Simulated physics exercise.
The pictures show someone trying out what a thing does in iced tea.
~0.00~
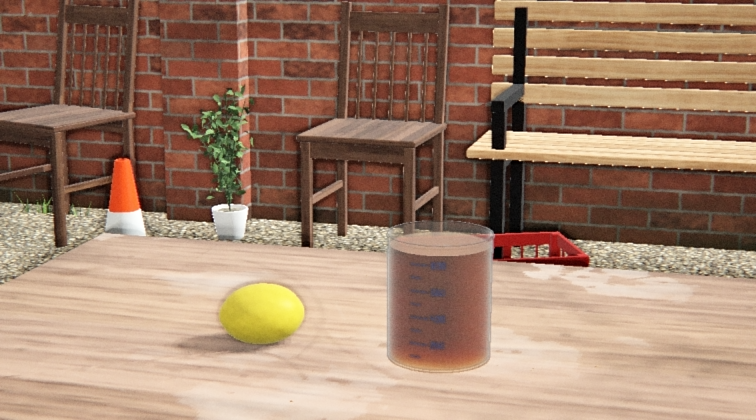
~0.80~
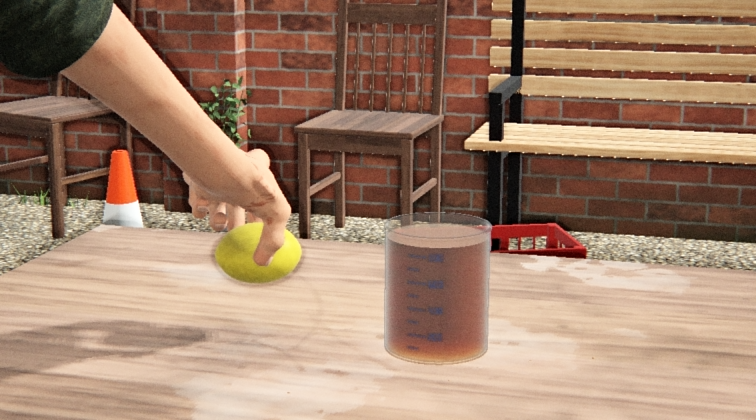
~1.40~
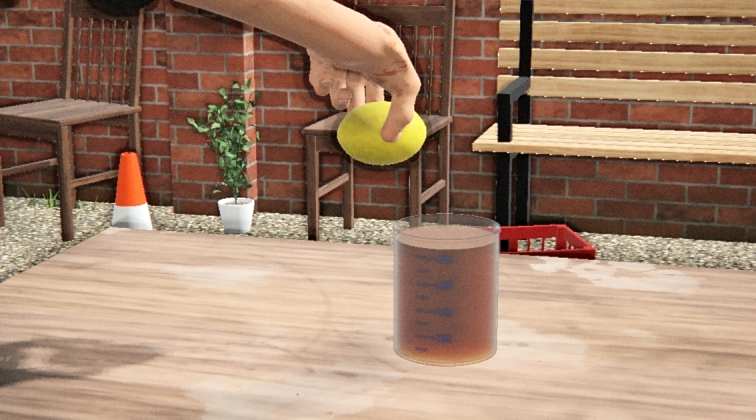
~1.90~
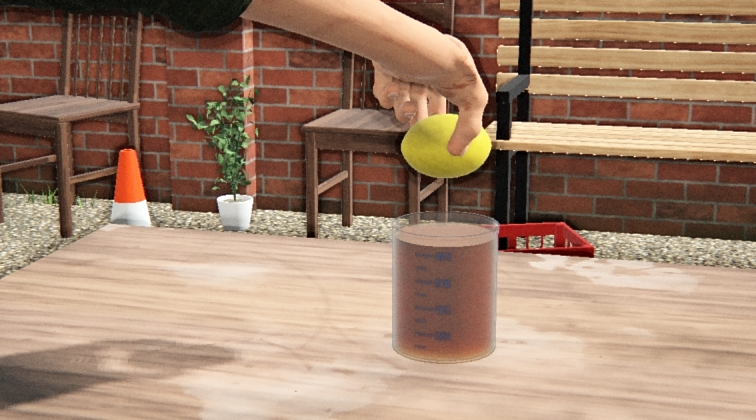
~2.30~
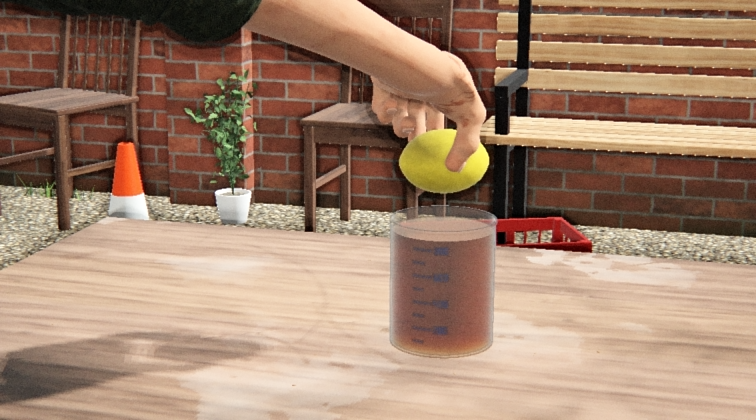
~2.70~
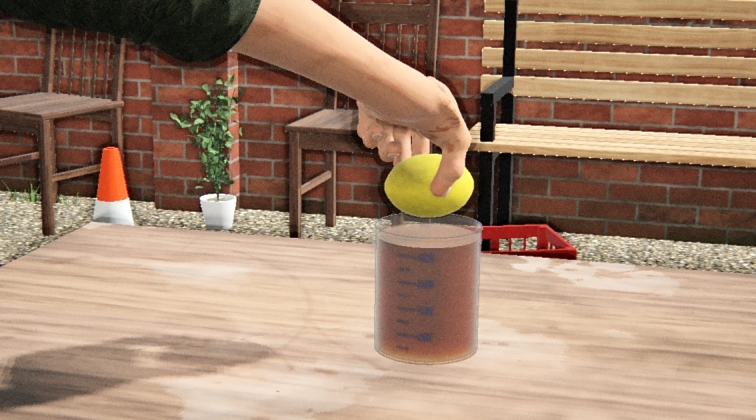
A hand picks up a yellow lemon from a wooden tabletop, carries it right over a nearly full beaker of brown liquid, then lowers it until it is just above the surface, with chairs and a bench behind.
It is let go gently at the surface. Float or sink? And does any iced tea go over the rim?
The thing stays at the surface; the beaker overflows.
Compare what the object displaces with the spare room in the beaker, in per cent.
Close to 200 %.
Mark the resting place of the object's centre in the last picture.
Near (428, 244).
By 3.0 s, the lemon enters the iced tea; the beaker is full to the brim.
By 3.4 s, the lemon comes up again; the beaker is full to the brim; it has run over.
By 5.0 s, the lemon rides on the surface; the beaker is full to the brim; it has run over.
